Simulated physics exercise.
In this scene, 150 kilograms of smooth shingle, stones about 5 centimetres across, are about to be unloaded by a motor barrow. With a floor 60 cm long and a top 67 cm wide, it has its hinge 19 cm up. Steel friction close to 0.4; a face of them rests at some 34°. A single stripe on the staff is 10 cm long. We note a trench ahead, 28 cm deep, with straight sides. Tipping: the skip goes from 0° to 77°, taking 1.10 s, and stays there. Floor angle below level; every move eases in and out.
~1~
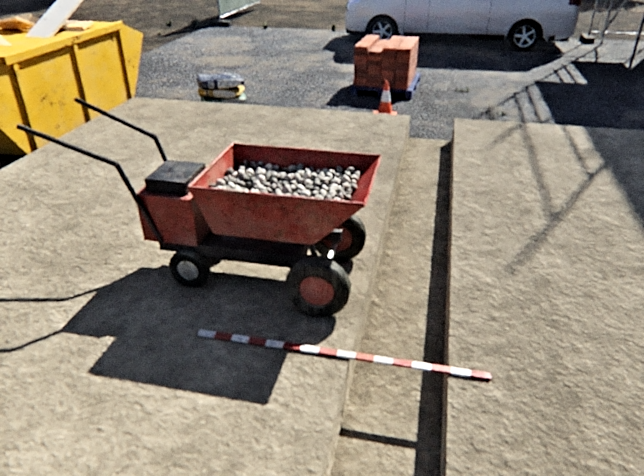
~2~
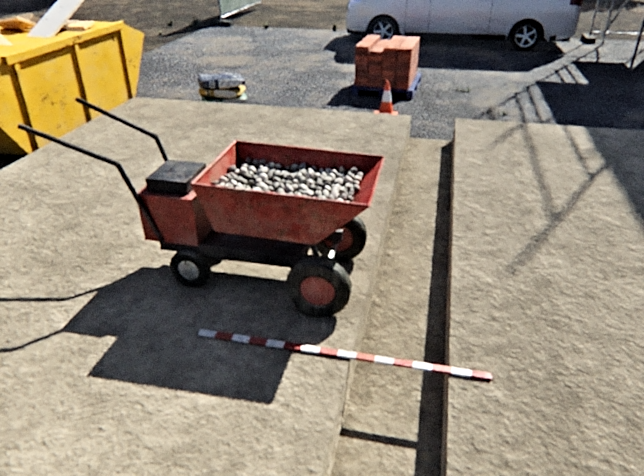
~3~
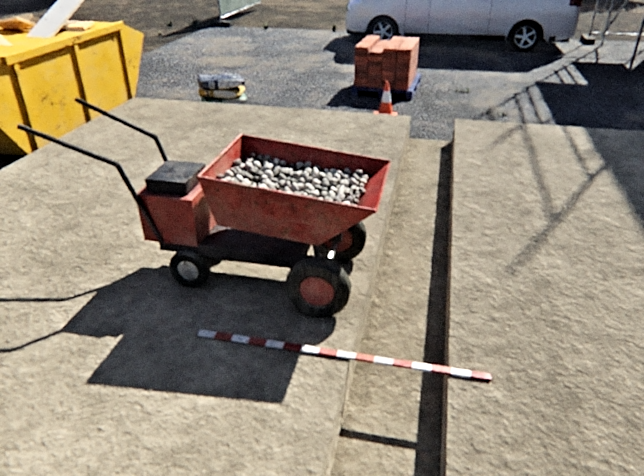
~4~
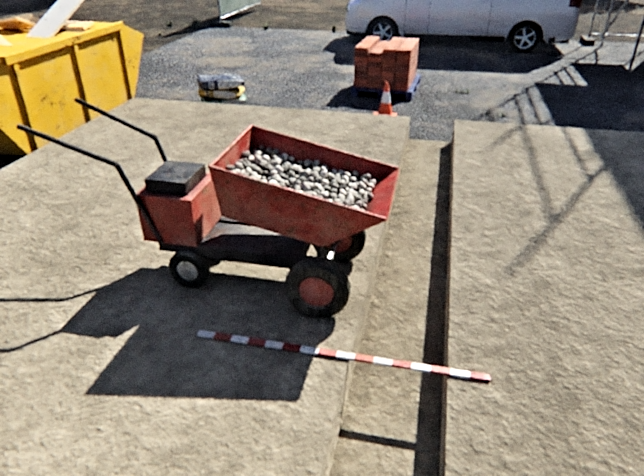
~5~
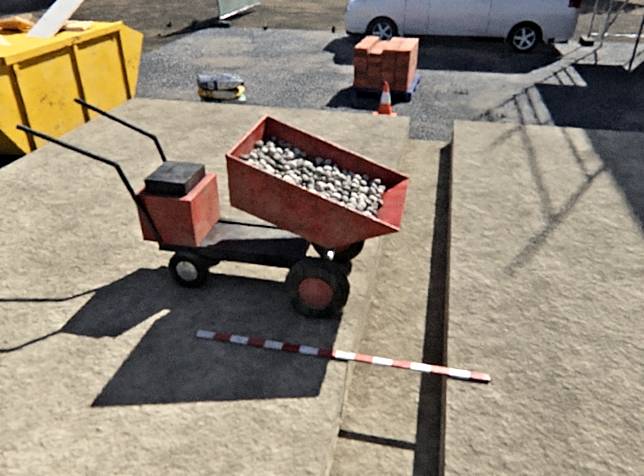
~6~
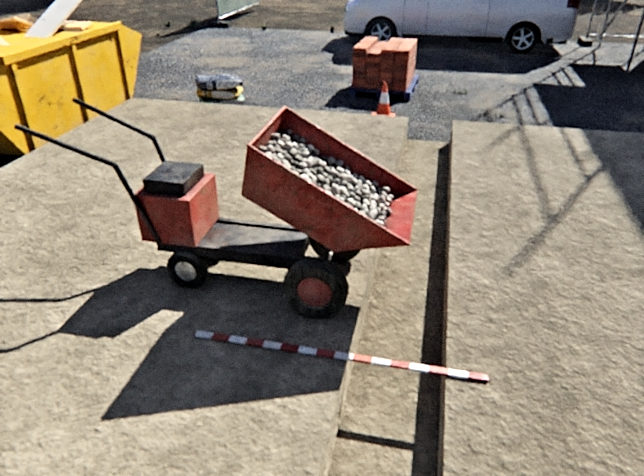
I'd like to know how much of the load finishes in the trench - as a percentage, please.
Somewhere near 43 per cent of it finishes in the trench.
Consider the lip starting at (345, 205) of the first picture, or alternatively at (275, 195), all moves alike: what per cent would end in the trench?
First spot about 75, second spot about 90 per cent.
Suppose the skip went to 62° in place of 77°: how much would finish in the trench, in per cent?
Roughly 35%.
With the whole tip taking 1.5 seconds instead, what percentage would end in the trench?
Roughly 45 per cent.
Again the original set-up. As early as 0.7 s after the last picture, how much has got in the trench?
Some 20 per cent.
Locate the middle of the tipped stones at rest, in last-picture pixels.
Roughly at pixel (467, 301).
Then, 0.4 s after the last picture the floor is at 65°, 100 % in the skip; the foremost stones are at (433, 273).
Then, 0.7 s after the last picture the floor is at 77°, 41 % in the skip, 20 % in the trench, 39 % past the trench; the foremost stones are at (540, 318).
Then, 1.1 s after the last picture the floor is at 77°, 4 % in the skip, 37 % in the trench, 58 % past the trench; the foremost stones are past the picture's edge.
Then, 3.0 s after the last picture the floor is at 77°, 0 % in the skip, 43 % in the trench, 57 % past the trench; the foremost stones are past the picture's edge.
